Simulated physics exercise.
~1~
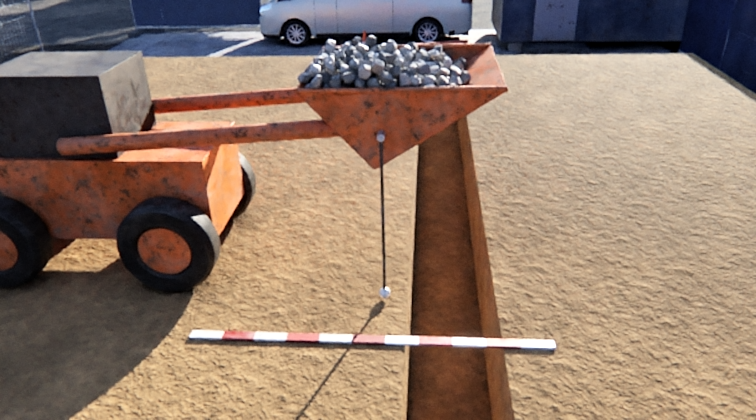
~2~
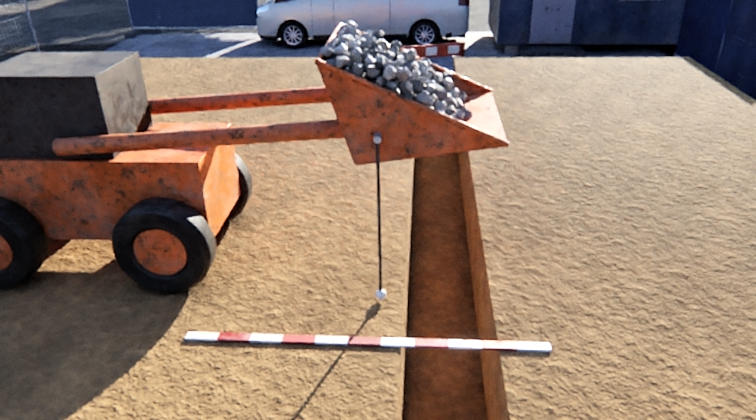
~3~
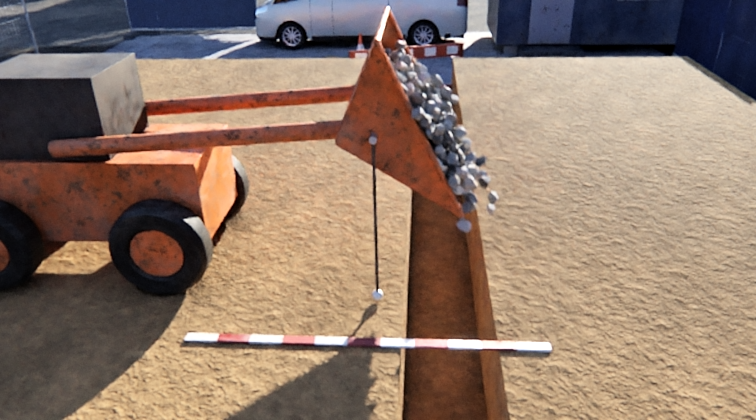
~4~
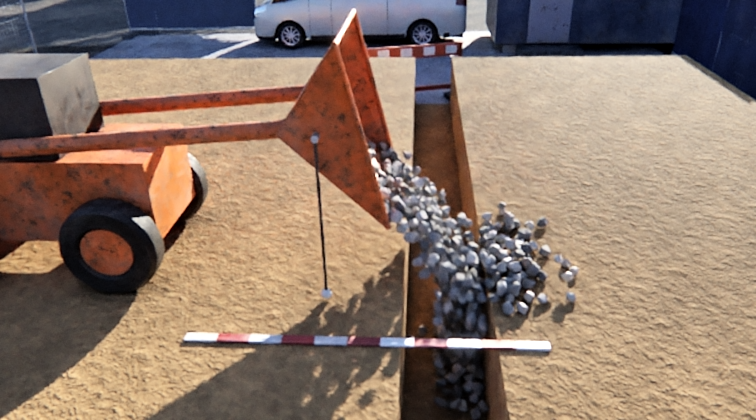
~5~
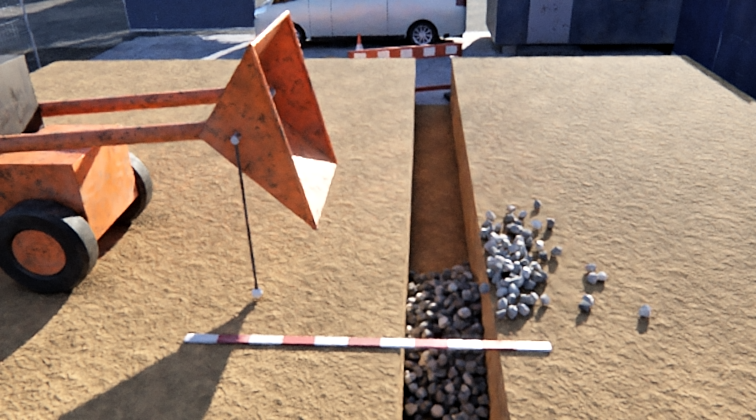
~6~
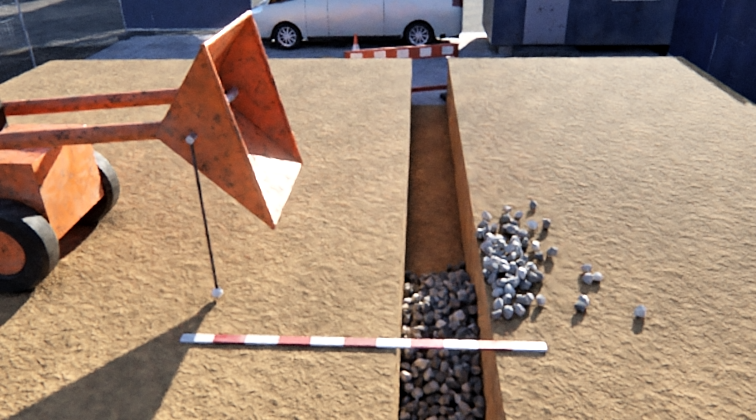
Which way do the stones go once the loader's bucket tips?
They move down, sliding out of the bucket, with most of them dropping into the trench.
